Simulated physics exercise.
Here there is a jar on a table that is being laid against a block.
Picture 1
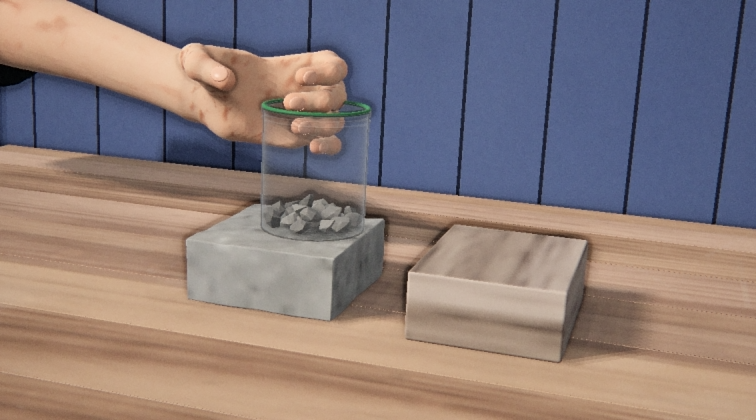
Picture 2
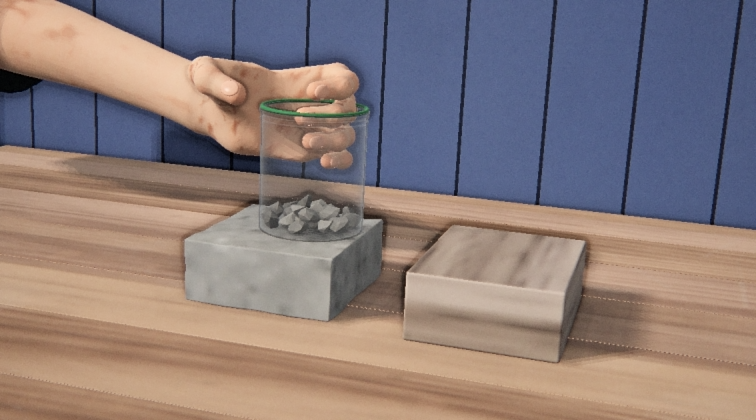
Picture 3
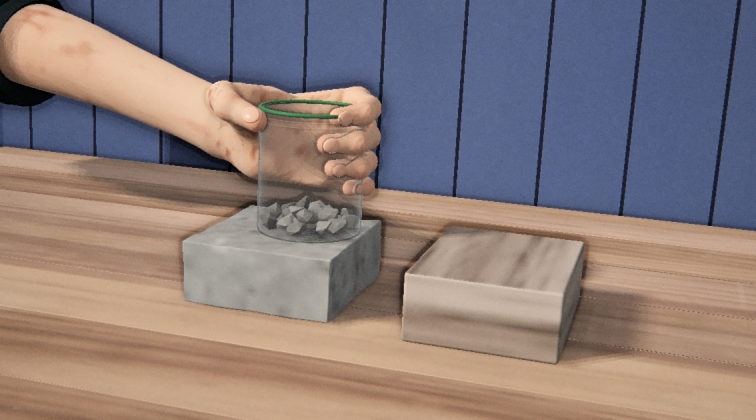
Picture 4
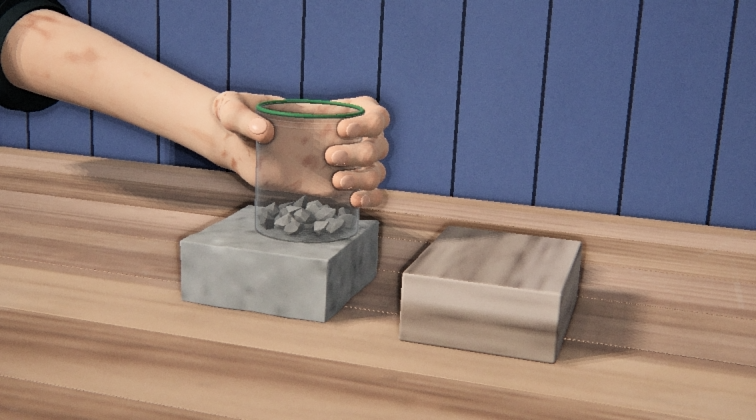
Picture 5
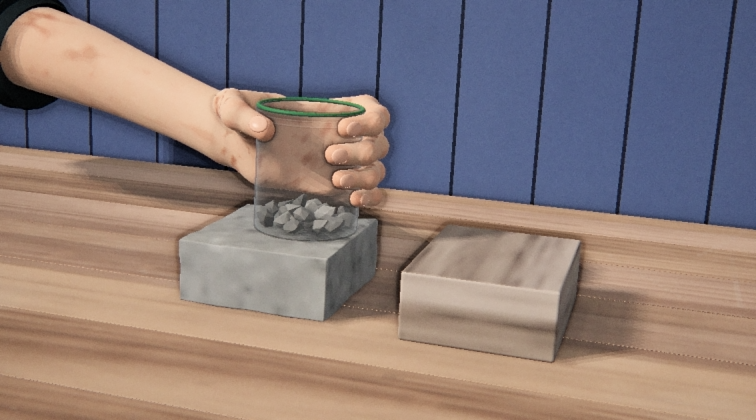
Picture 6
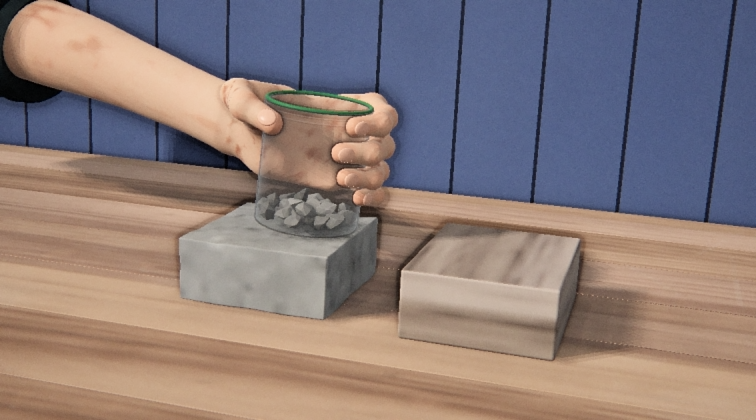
On a light wooden tabletop before a blue panelled wall, seen from slightly above, the camera stays nearly still, drifting very slightly. A clear, green-rimmed jar with some grey gravel in the bottom stands on a grey stone-like block at left, with a brownish wood-grained block at right. A bare hand reaching from the left closes its fingers around the jar, then raises it slightly, leaning it a little rightward.
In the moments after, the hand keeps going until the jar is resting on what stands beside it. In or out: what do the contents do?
That's going to be a tidy lean with nothing lost.
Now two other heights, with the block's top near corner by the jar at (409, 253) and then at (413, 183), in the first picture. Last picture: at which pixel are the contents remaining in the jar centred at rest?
First try: Around (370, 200). Second try: Around (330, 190).
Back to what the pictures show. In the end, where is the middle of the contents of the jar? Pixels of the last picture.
(387, 221), roughly speaking.
Then, 0.76 s past the last view, the jar leans 46°; everything is still inside.
Then, 1.42 s past the last view, the jar leans 81°; everything is still inside.
Then, 1.99 s past the last view, the jar rests on the block at 90°; everything is still inside.
Finally, the jar rests on the block at 90°; everything is still inside.
